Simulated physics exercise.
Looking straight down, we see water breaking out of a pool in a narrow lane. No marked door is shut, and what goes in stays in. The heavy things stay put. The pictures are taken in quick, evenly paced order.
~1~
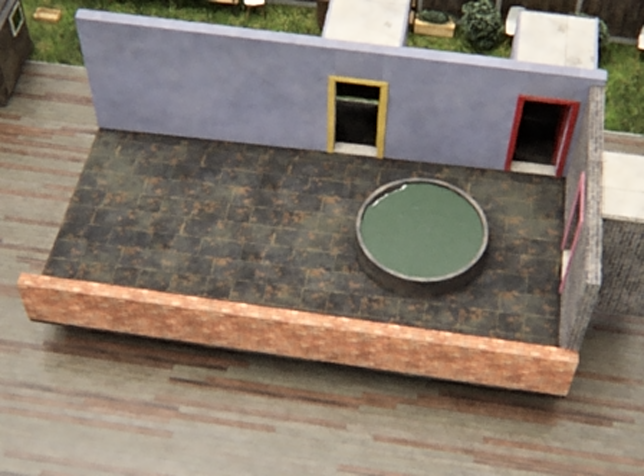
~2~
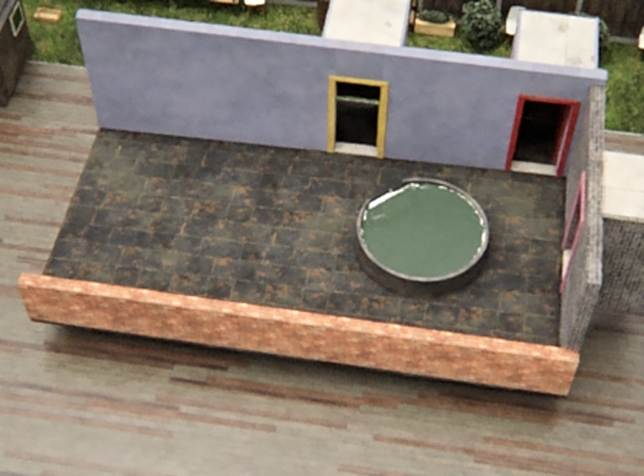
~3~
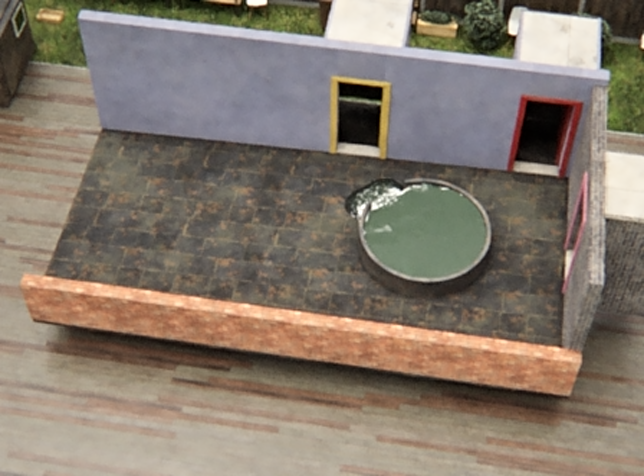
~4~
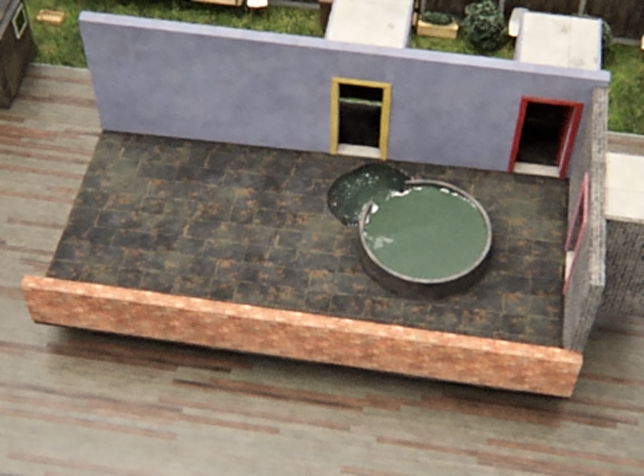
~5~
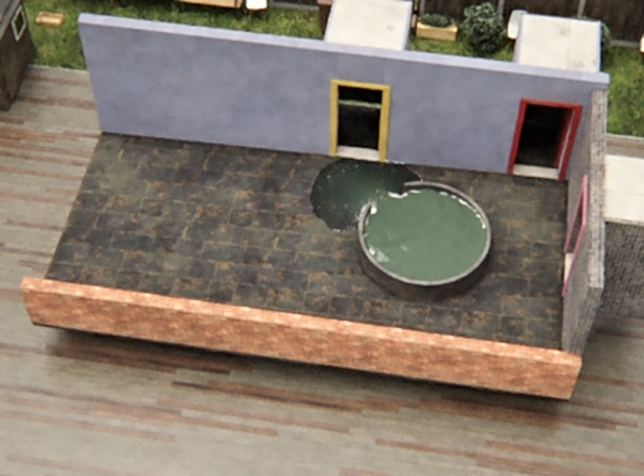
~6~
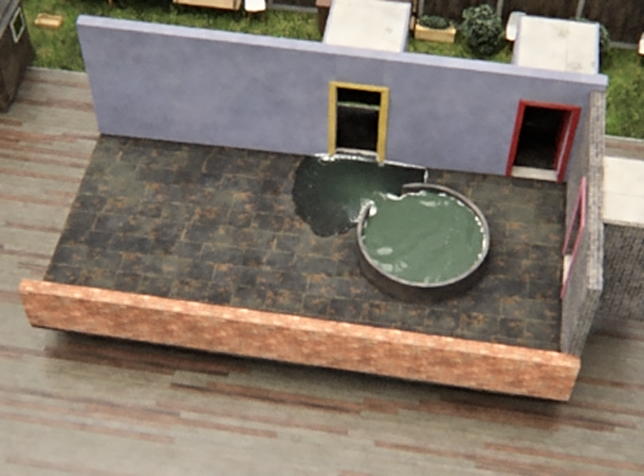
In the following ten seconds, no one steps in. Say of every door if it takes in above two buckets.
Outcome: The pink door respects the limit; the yellow door breaks the limit; the red door respects the limit.
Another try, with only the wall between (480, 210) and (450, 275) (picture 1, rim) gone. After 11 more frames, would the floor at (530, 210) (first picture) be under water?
Submerged.
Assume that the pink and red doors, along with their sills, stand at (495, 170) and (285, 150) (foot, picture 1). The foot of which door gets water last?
Answer: The pink-painted one.
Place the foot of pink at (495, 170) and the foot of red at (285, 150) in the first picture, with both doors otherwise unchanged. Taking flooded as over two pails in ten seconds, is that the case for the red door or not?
I'd say the red door beats the mark.
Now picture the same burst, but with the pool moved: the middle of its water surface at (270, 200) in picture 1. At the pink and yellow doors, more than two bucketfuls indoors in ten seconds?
Door check - pink one: Falls short; yellow one: Falls short.
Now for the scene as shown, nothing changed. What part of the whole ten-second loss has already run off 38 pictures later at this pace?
My reading is about 65 per cent.
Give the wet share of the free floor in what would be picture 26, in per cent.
Near 30 in a hundred.
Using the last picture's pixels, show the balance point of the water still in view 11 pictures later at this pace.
(386, 231).
A moment on, water covers 15 % of the floor; the pink door not reached, the yellow door over two buckets in, the red door not reached.
Next, water covers 25 % of the floor; the pink door not reached, the yellow door far over two buckets in, the red door not reached.
Then, water covers 30 % of the floor; the pink door not reached, the yellow door far over two buckets in, the red door not reached.
Later, water covers 35 % of the floor; the pink door not reached, the yellow door far over two buckets in, the red door wet at the sill, nothing in.
In the end, water covers 30 % of the floor; the pink door not reached, the yellow door far over two buckets in, the red door wet at the sill, nothing in.
